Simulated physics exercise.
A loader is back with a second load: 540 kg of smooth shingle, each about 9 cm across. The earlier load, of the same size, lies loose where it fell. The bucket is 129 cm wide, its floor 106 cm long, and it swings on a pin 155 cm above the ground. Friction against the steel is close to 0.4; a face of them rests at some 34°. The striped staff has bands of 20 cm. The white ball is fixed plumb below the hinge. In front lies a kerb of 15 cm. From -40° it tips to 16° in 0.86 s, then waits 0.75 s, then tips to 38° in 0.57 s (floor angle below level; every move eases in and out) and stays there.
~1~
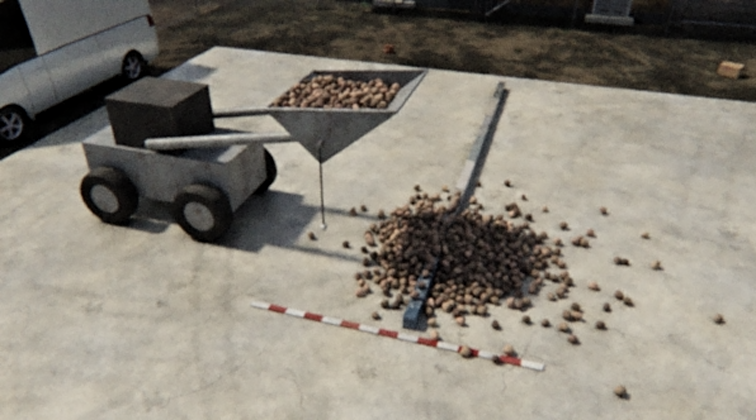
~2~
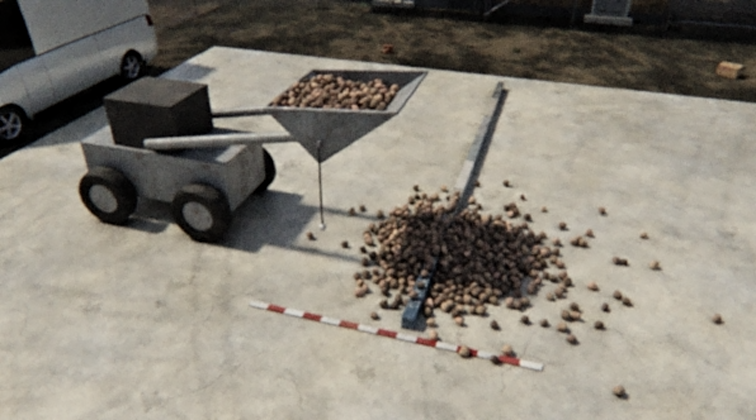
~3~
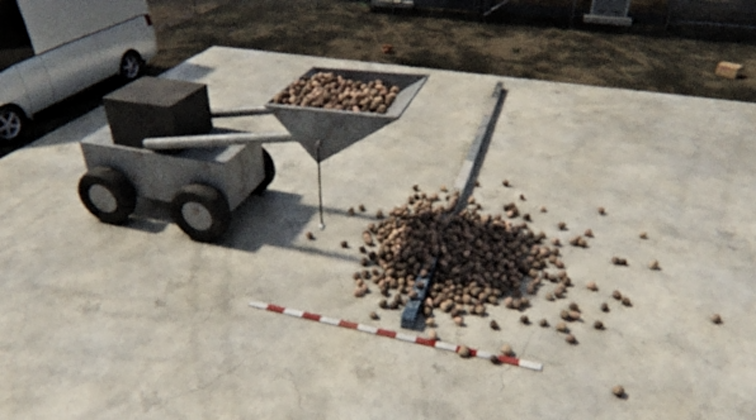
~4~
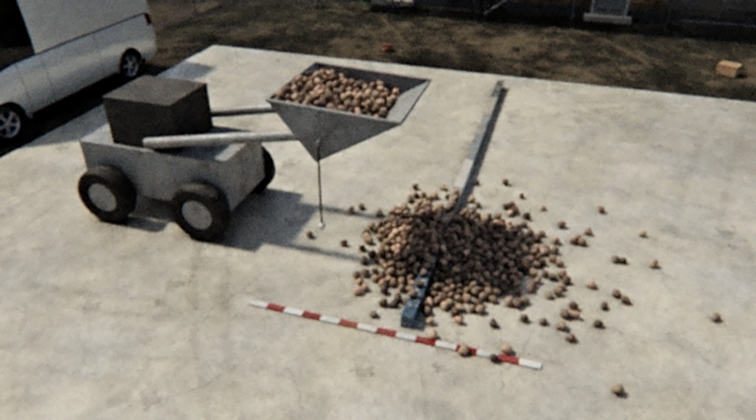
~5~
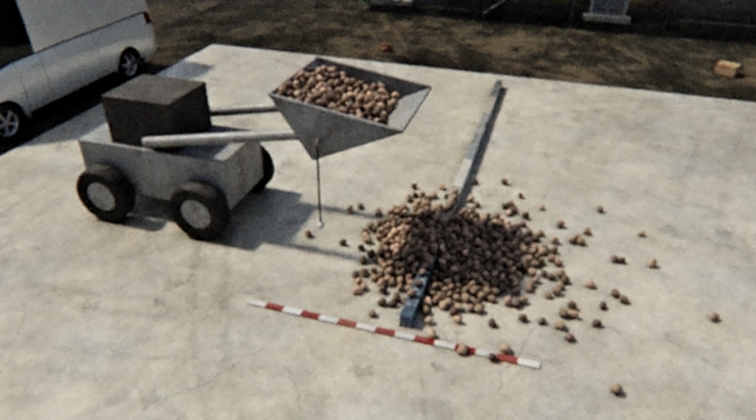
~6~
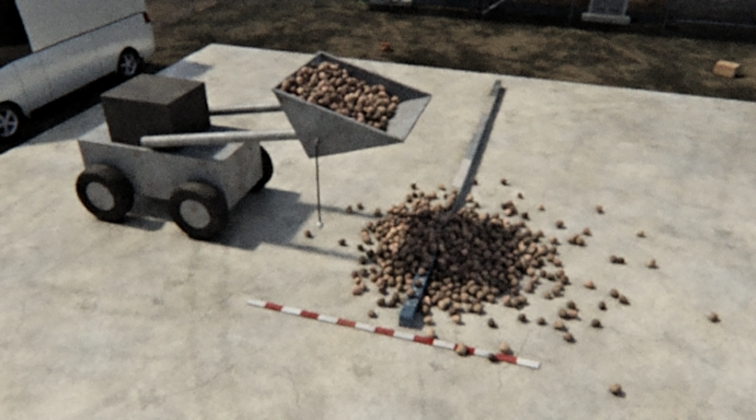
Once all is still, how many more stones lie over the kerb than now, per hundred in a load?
Some 55 per cent is added.
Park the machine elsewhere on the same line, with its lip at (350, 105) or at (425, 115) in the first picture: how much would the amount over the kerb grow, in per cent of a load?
Near 5 per cent from the first place, 85 from the second.
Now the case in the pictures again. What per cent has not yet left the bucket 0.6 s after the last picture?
Roughly 100 per cent is still inside.
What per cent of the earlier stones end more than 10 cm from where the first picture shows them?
About 15 per cent.
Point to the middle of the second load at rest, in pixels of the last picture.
Their middle is at about (446, 239).
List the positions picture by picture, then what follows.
In the first frame, the bucket is at -40°, its lip at (398, 112); the top of the load is at (330, 86). The earlier load is highest near (435, 235), 22 cm above ground level, 44 % on this side of the kerb, 56 % over the kerb.
In the second frame, the bucket is at -39°, its lip at (397, 113); the top of the load is at (322, 86).
The third frame shows lip at (399, 118), floor tilted -36°, highest stones at (315, 83).
The fourth frame shows lip at (401, 124), floor tilted -31°, highest stones at (314, 79).
In the fifth frame, the bucket is at -25°, its lip at (403, 132); the top of the load is at (316, 74).
In the sixth frame, the bucket is at -19°, its lip at (403, 142); the top of the load is at (315, 71).
Then, 0.3 s after the last picture the floor is at 7°; in per cent of one load, 100 in the bucket, 44 on this side of the kerb, 56 over the kerb; the foremost stones are at (636, 285).
Then, 0.6 s after the last picture the floor is at 16°; in per cent of one load, 100 in the bucket, 44 on this side of the kerb, 56 over the kerb; the foremost stones are at (636, 285).
Then, 2.3 s after the last picture the floor is at 38°; in per cent of one load, 0 in the bucket, 95 on this side of the kerb, 105 over the kerb; the foremost stones are at (636, 285).
Then, 5.1 s after the last picture the floor is at 38°; in per cent of one load, 0 in the bucket, 89 on this side of the kerb, 111 over the kerb; the foremost stones are at (636, 285). Net gain over the kerb, 55.
